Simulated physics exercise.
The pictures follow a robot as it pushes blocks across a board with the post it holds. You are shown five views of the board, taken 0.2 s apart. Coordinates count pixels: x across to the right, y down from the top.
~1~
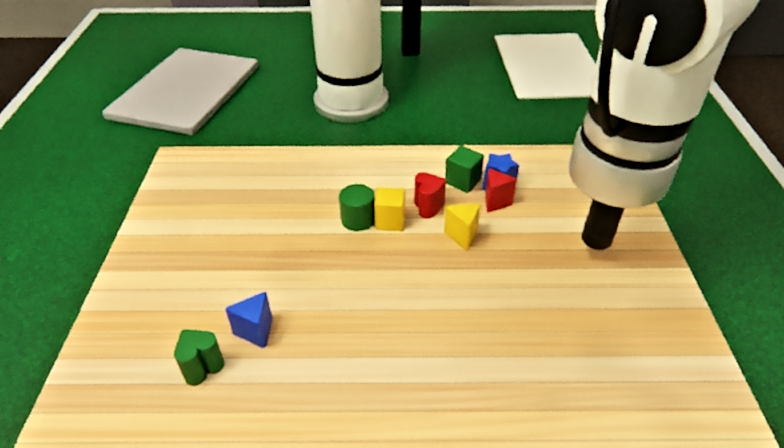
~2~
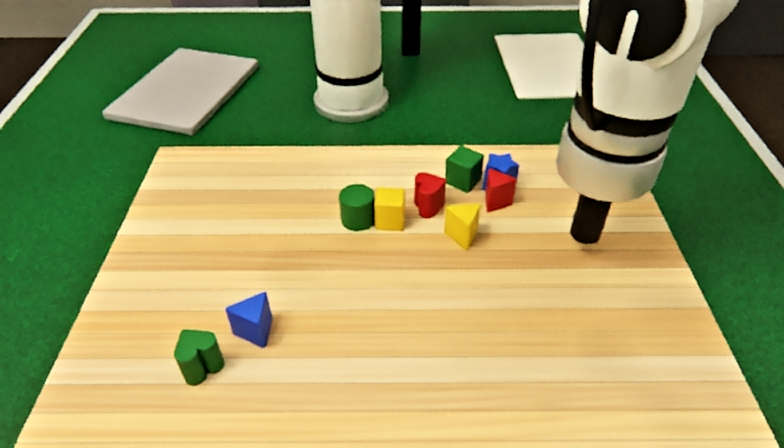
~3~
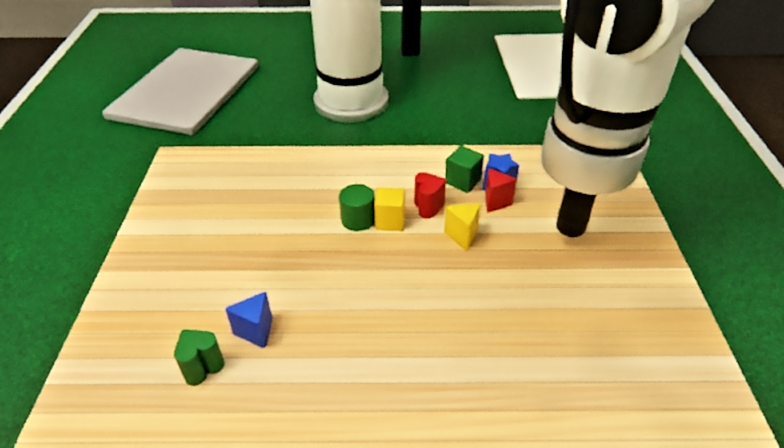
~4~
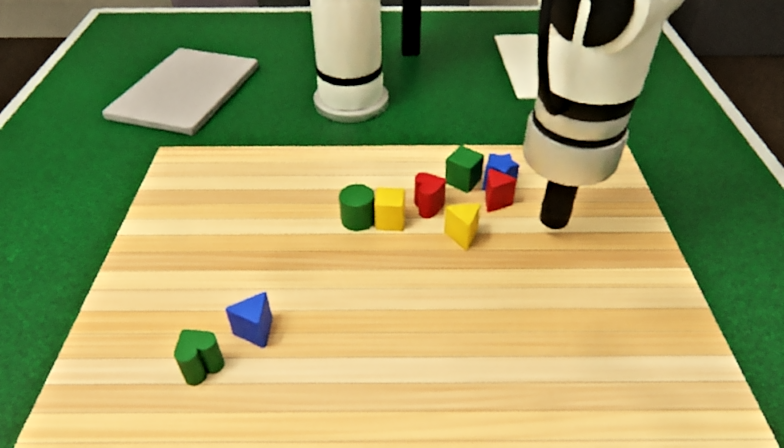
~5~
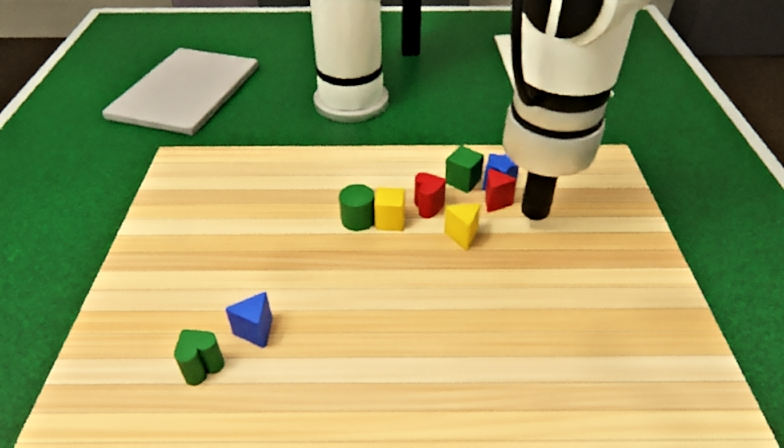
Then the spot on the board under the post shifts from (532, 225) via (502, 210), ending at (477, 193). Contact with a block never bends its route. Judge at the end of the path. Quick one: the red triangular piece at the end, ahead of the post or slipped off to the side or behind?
It is still ahead of the post.
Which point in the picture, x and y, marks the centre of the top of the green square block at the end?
Its top middle is near (449, 146).
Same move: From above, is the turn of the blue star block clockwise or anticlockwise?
It spins with the clock.
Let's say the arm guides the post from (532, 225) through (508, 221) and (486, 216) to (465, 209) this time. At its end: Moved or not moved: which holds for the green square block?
Left where it is.
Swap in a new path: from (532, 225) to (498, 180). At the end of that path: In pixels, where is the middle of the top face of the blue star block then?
Roughly at (488, 141).
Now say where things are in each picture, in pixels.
The first frame shows post tip (596, 240); block tops, yellow triangular piece (465, 211); green square block (465, 156); red triangular piece (499, 178); blue star block (502, 161).
The second frame shows post (585, 235); blocks unchanged.
The third frame shows post (570, 228); blocks unchanged.
The fourth frame shows post (554, 221); blocks unchanged.
The fifth frame shows post (535, 212); yellow triangular piece (465, 211); green square block (465, 156); red triangular piece (499, 178); blue star block (502, 161).
On the path given first. Halfway along, post (504, 196); red triangular piece (488, 172).
At the end, post (479, 180); yellow triangular piece in place; green square block (449, 146), turned 15° anticlockwise; red triangular piece (471, 154), turned 15° clockwise; blue star block (501, 156), turned 30° clockwise.
